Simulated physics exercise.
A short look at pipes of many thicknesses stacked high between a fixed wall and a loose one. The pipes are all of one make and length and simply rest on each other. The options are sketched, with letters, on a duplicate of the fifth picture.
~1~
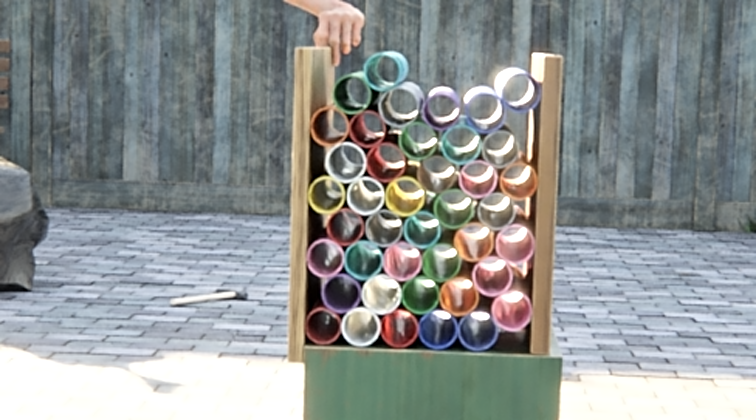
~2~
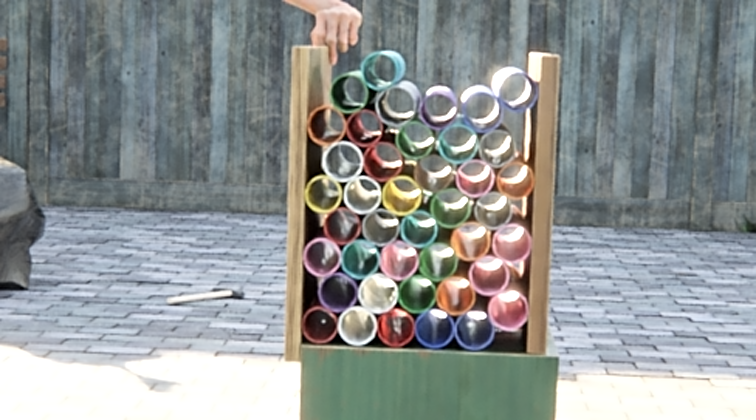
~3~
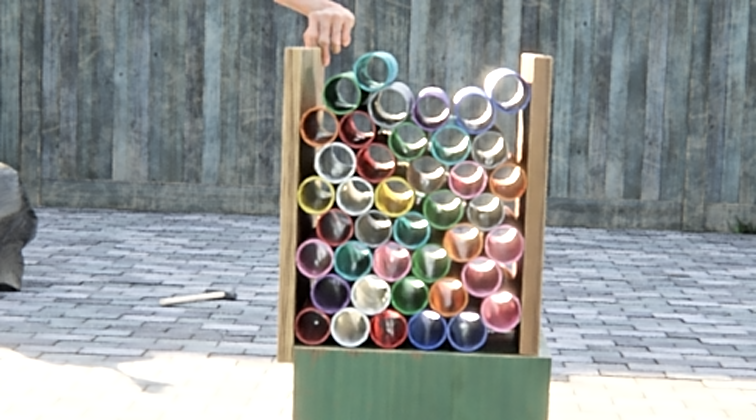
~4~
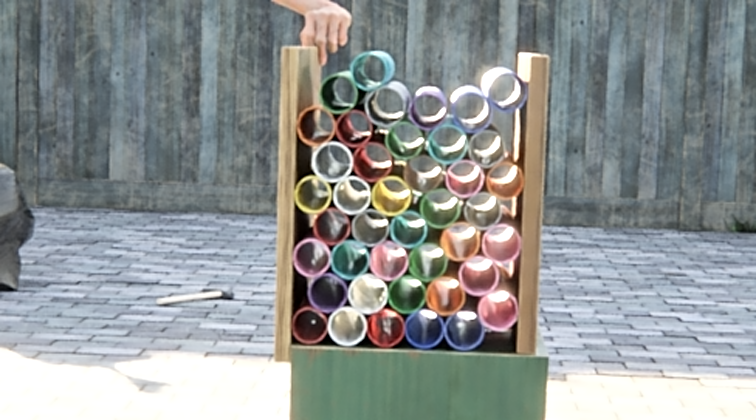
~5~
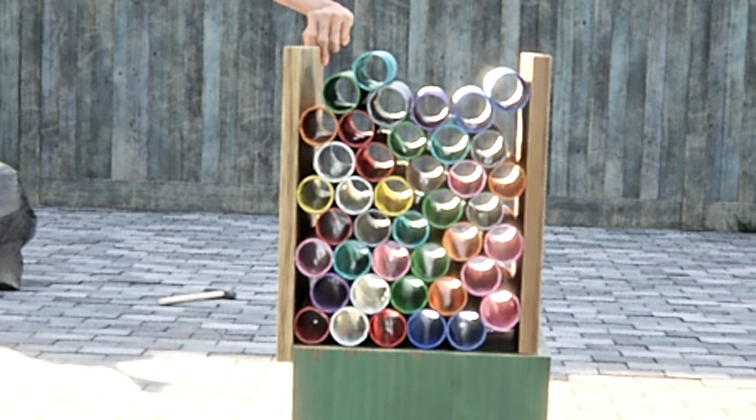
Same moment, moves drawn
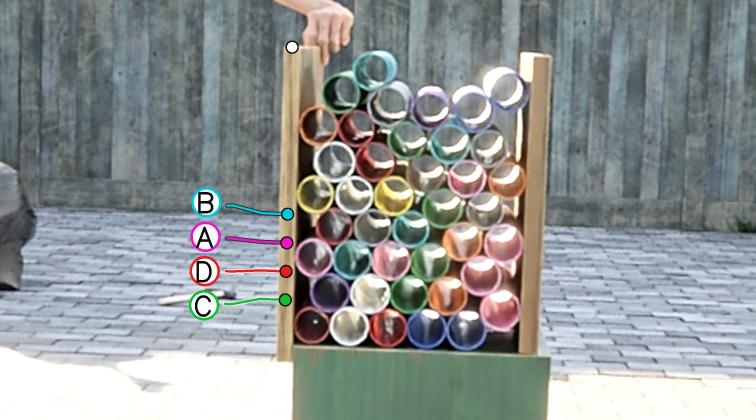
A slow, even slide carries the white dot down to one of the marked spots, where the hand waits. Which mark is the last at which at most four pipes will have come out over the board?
Lower it to B and no more.
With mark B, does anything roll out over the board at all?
Yes, at B.
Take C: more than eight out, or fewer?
At C, more than eight.
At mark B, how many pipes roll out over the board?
It comes to three.
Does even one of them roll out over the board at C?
Yes.
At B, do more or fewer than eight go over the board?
Fewer than eight.
On the marked copy, A at (287, 243); B at (288, 214); C at (285, 300); D at (286, 271); the white dot at (292, 47).
Following B. Soon after the start, top of the board (299, 119).
Later, top of the board (297, 198).
In the end, top of the board (297, 214), three out over the board.
As for the rest, A five out over the board; C more than four out over the board; D more than four out over the board.
